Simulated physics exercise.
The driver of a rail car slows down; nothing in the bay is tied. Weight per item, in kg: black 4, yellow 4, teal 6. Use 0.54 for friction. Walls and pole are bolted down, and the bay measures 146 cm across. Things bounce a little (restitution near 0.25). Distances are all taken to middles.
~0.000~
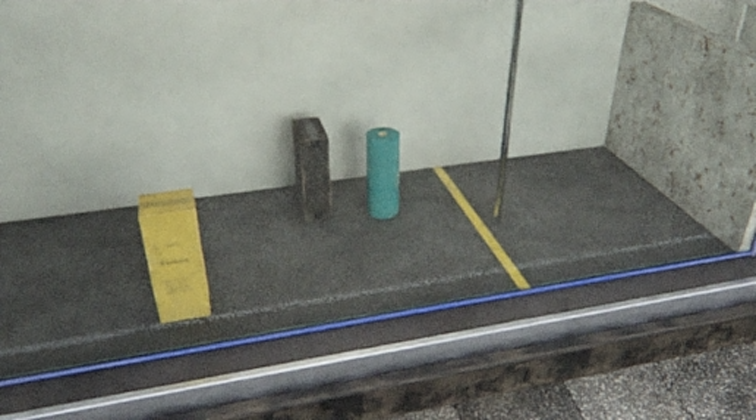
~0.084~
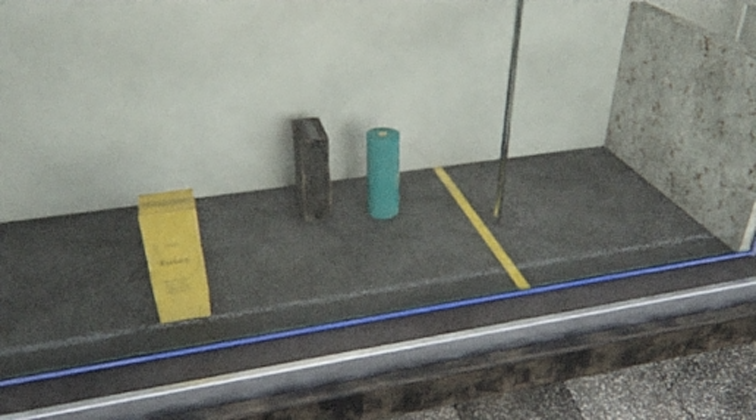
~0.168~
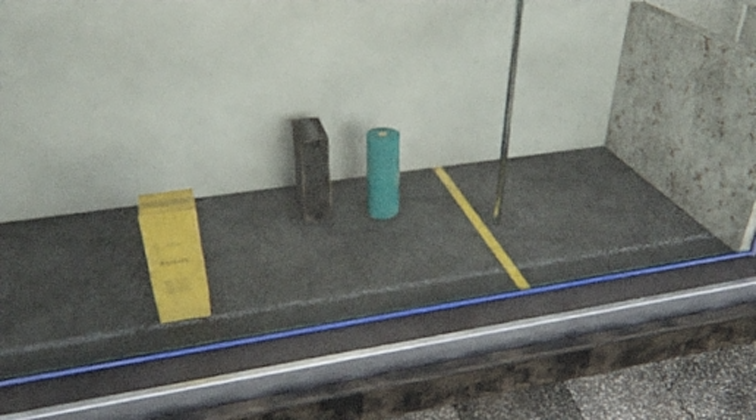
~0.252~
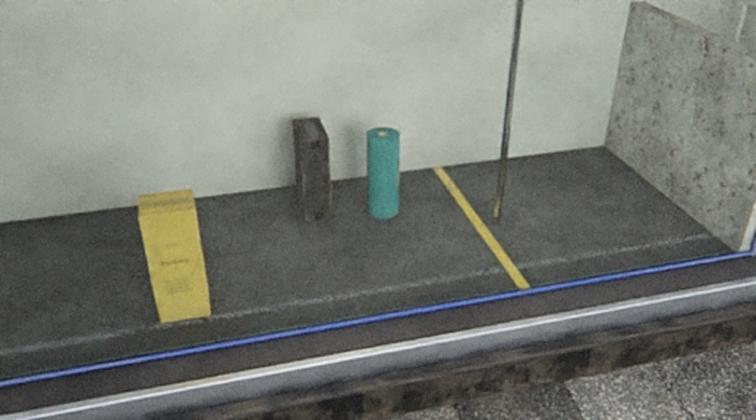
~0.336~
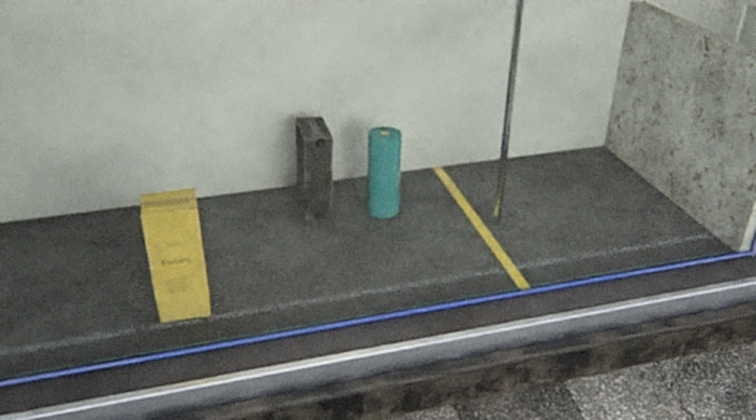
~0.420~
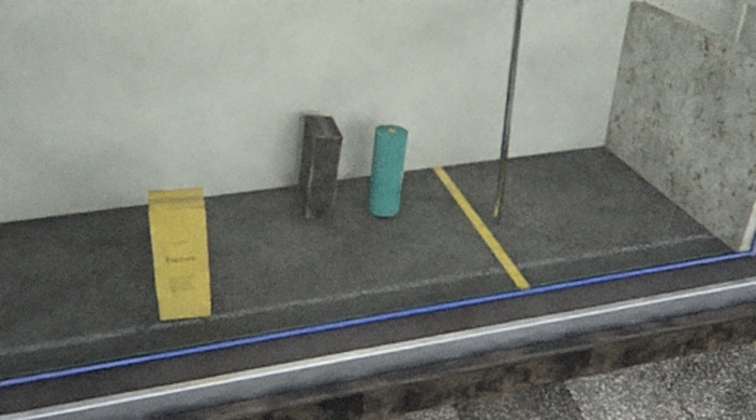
The clip shows a yellow box, a black tall box and a teal roll standing still on a dark surface, left of a yellow line and thin pole, before all three tilt slightly to the right.
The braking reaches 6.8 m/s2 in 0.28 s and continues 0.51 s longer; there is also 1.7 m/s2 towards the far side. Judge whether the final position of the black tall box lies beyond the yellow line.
It clears the line.
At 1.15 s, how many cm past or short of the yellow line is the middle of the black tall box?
Roughly 10 cm past.
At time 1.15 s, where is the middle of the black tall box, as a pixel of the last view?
At that moment it is near (458, 152) in the last picture's view.
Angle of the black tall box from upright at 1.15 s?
It is tilted some 90°.
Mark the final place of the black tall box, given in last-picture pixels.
Near (463, 151).
After 0.75 s the black tall box is 48 cm short of the yellow line, tilted 65°, near (382, 165) in the last picture's view; the teal roll 10 cm short of the yellow line, tilted 90°.
After 1.15 s the black tall box is 10 cm past the yellow line, tilted 90°, near (458, 152) in the last picture's view.
After 1.65 s the black tall box is 14 cm past the yellow line, tilted 90°, near (463, 151) in the last picture's view; the teal roll 43 cm past the yellow line, tilted 90°.
By 3.1 s, black tall box crosses the yellow line; yellow tall box stops short of the yellow line.
